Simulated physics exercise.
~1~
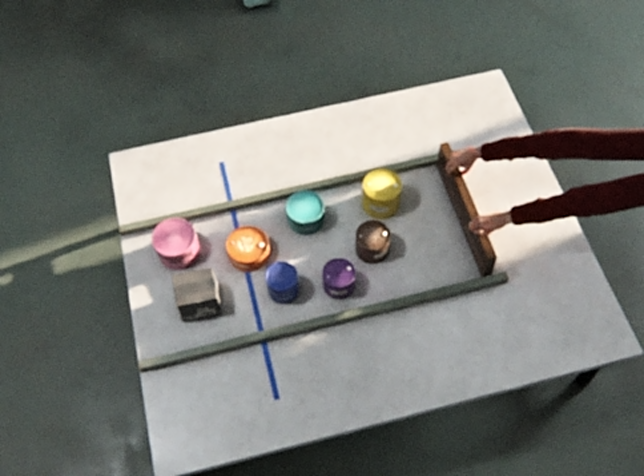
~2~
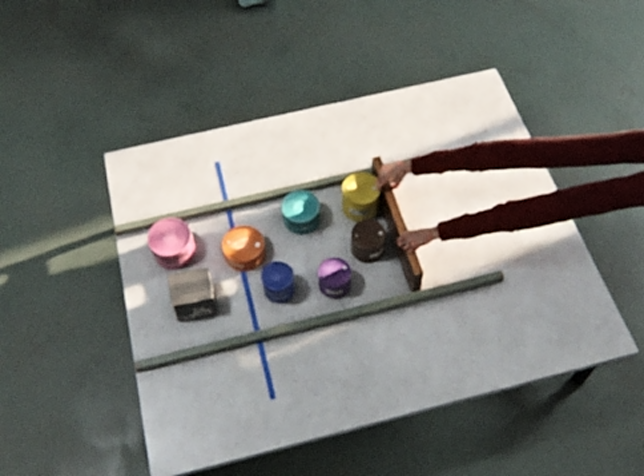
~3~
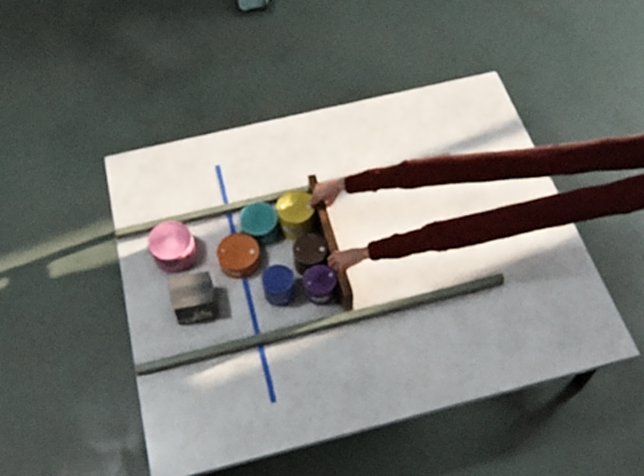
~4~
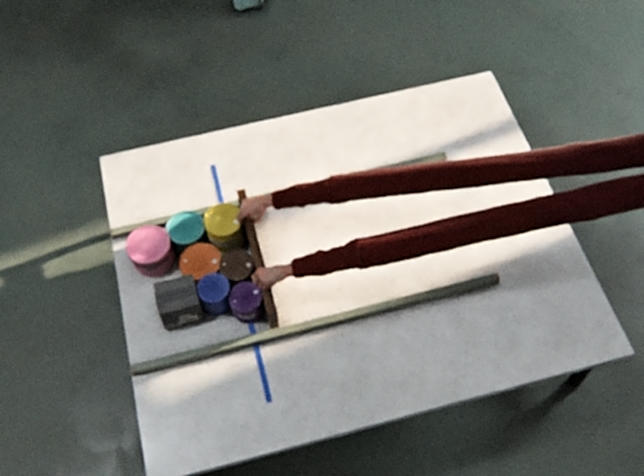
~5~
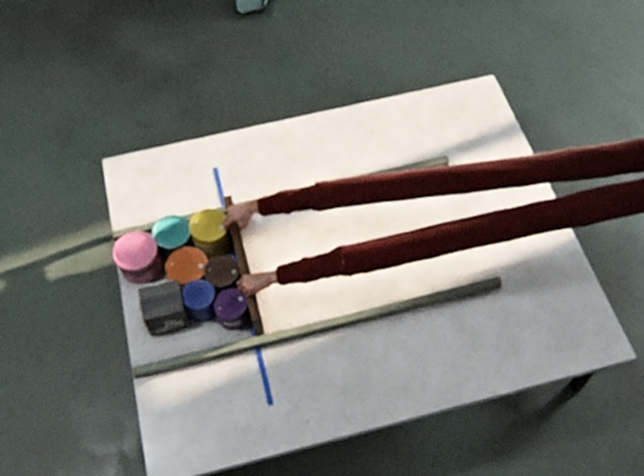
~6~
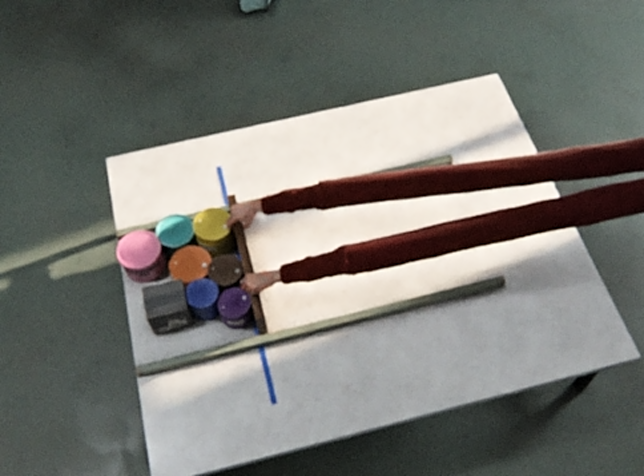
Two hands pushing a plank left along a low platform, bunching coloured tubs and a grey parcel together, all staying on.
